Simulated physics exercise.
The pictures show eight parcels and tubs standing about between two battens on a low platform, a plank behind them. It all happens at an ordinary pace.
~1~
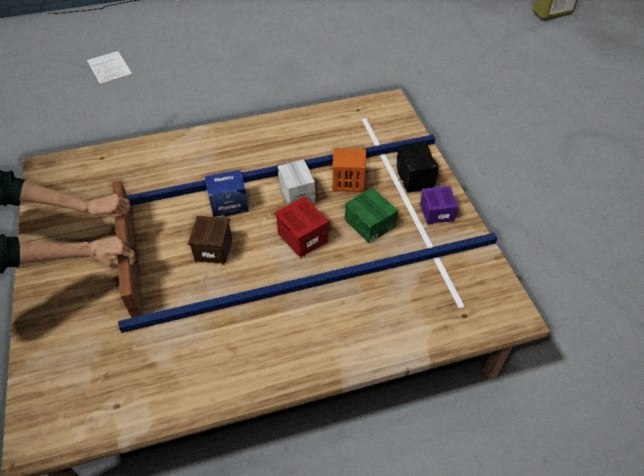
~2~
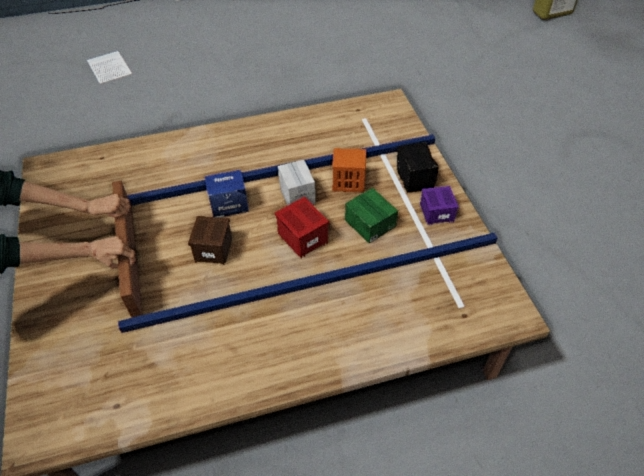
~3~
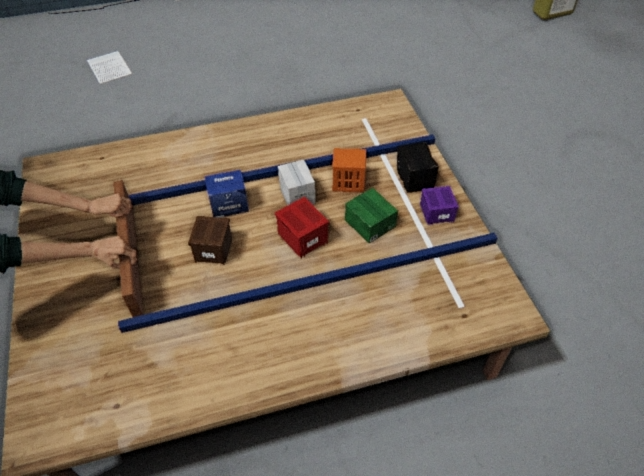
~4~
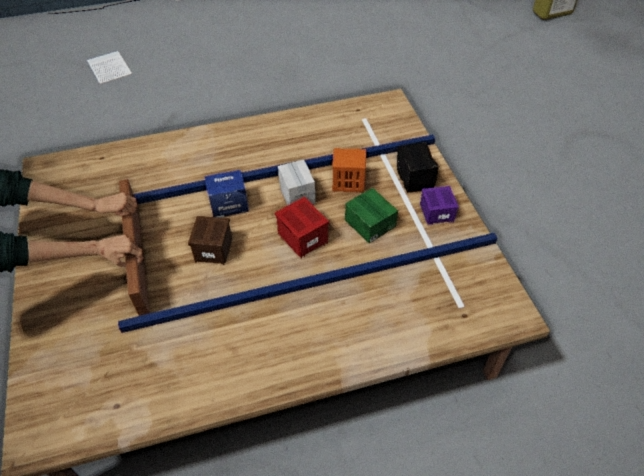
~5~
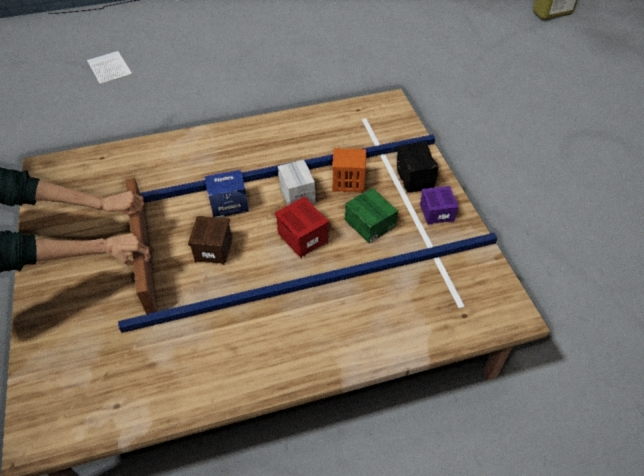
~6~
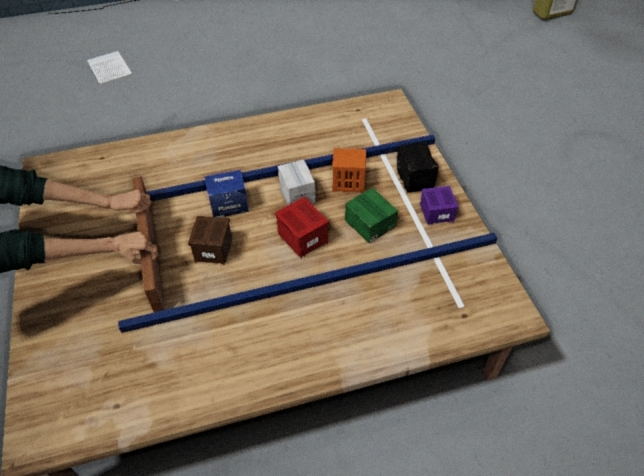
Two hands slide a wooden plank slightly right toward colored boxes between blue battens.
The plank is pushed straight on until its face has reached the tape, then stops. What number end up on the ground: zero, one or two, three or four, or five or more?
Here the number that fall off is three or four.
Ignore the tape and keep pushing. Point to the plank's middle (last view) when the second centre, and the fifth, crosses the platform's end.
Its middle is around (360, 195) and later (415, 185).
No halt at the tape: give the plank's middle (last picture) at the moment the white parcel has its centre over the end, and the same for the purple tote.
At (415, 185) for the white parcel; at (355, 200) for the purple tote.
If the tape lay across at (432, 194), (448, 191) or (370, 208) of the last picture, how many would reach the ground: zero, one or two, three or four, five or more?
For each place: More than four; more than four; either one or two.
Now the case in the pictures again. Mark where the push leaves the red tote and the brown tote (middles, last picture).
The red tote at (463, 199), the brown tote at (424, 190).
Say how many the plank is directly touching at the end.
That makes 2.
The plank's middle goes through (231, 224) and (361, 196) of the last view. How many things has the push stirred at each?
The counts are 2 and 8.
Soon after, none off yet; purple tote at rest near (438, 206); black parcel at rest near (416, 167); green box at rest near (371, 215).
By the end, the number that fall off is three or four; fallen, orange crate, green box, black parcel and purple tote.
